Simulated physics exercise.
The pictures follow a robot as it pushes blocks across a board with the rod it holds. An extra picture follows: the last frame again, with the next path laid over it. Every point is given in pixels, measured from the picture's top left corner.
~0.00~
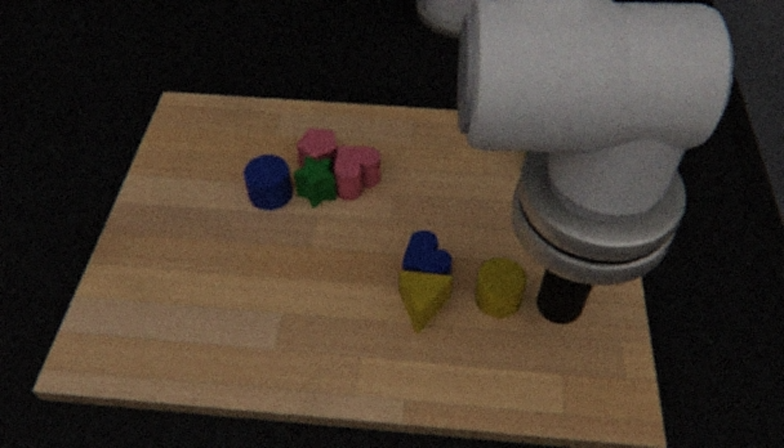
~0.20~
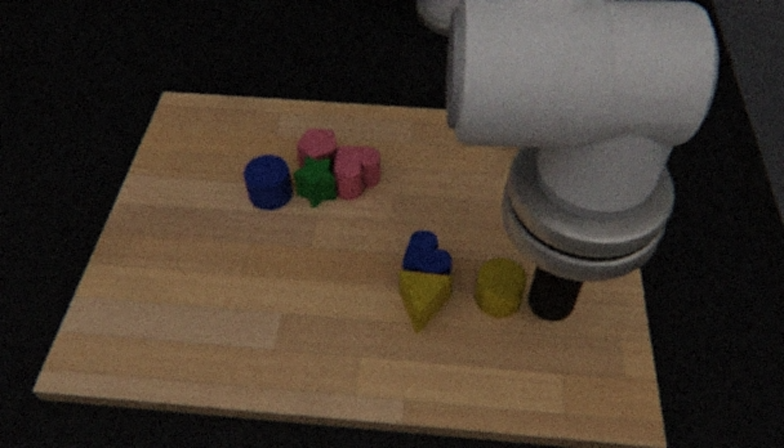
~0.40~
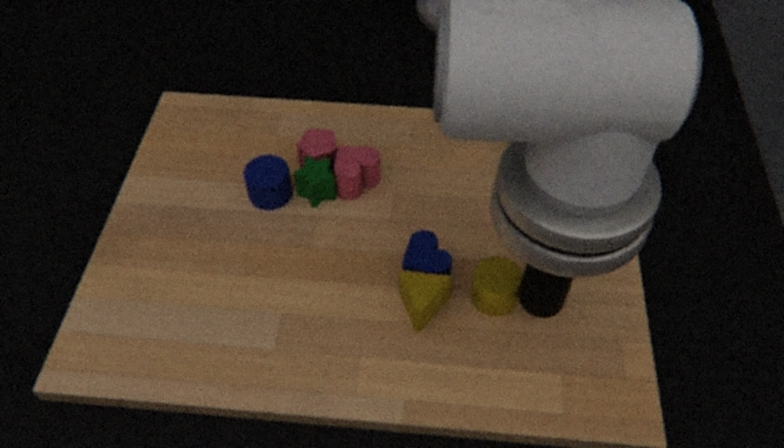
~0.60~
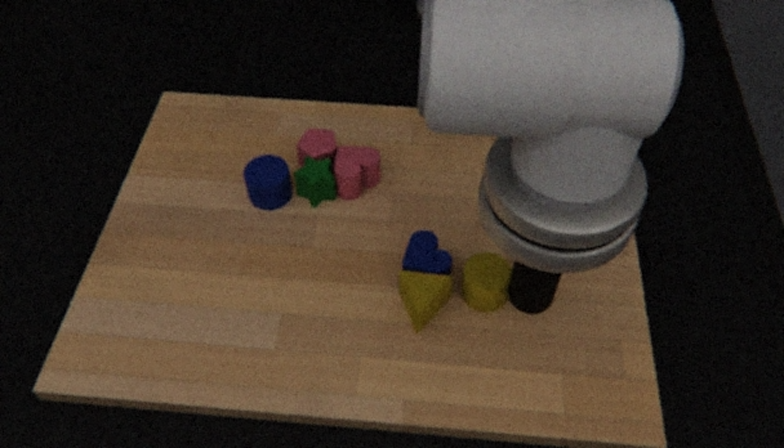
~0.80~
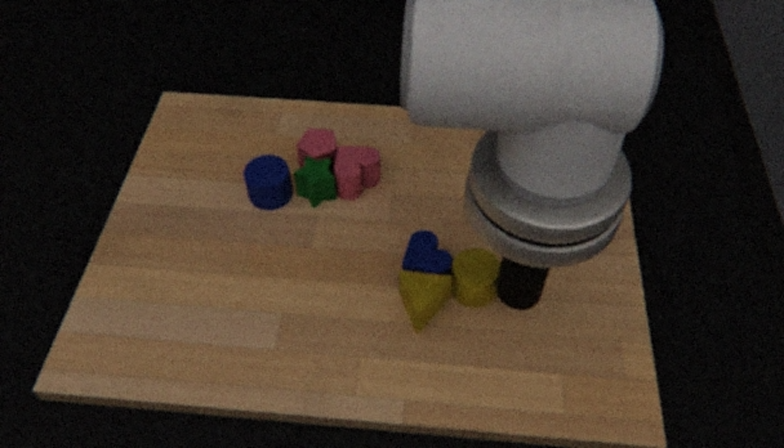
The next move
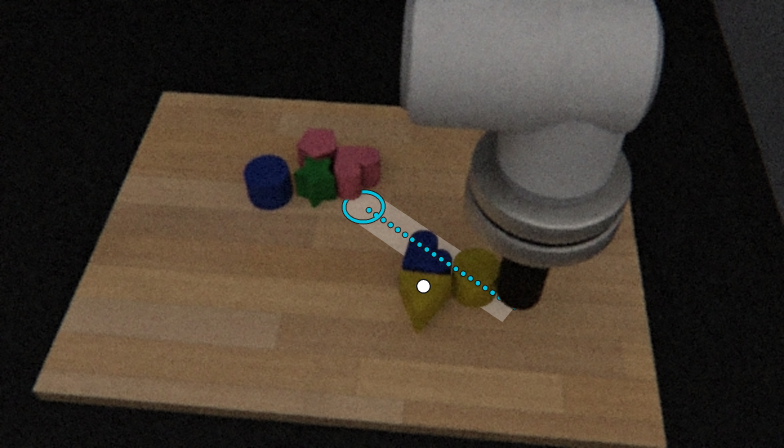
A robot arm moves left and pushes the yellow disc toward the blue heart.
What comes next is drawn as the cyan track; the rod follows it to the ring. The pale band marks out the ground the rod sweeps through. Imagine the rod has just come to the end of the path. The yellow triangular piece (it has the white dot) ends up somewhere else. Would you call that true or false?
True.
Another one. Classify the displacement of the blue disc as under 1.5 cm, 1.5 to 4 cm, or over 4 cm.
Within 1.5 cm.
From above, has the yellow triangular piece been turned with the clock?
No
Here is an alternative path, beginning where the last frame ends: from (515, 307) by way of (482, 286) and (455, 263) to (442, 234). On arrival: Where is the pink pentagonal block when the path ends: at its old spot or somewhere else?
Once the path is done, it remains where it sat before.
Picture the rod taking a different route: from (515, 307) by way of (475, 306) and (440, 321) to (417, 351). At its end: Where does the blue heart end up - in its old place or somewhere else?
Somewhere new.
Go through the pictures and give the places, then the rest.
The first frame shows lower end of the rod at (559, 306), tops of blocks, blue disc at (266, 171), pink heart at (355, 159), yellow triangular piece at (424, 286), blue heart at (426, 252), yellow disc at (503, 277).
The second frame shows rod at (550, 303), blocks as before.
The third frame shows rod at (541, 300), yellow disc at (498, 275).
The fourth frame shows rod at (530, 296), yellow disc at (488, 271).
The fifth frame shows rod at (518, 292), blue disc at (266, 171), pink heart at (355, 159), yellow triangular piece at (424, 286), blue heart at (426, 252), yellow disc at (477, 267).
The drawn path runs in a line from (515, 307) to (364, 207); the dot is on the yellow triangular piece.
What follows on the original path. One third of the way, rod at (460, 255); yellow triangular piece at (411, 288), turned 30° anticlockwise; blue heart at (372, 236), turned 20° clockwise; yellow disc at (416, 242).
Two thirds of the way, rod at (409, 222); yellow triangular piece at (411, 288), turned 30° anticlockwise; blue heart at (329, 237); yellow disc at (367, 226).
At the end, rod at (363, 191); blue disc not moved; pink heart at (352, 156); yellow triangular piece at (411, 288), turned 30° anticlockwise; blue heart at (316, 241), turned 20° anticlockwise; yellow disc at (345, 217).
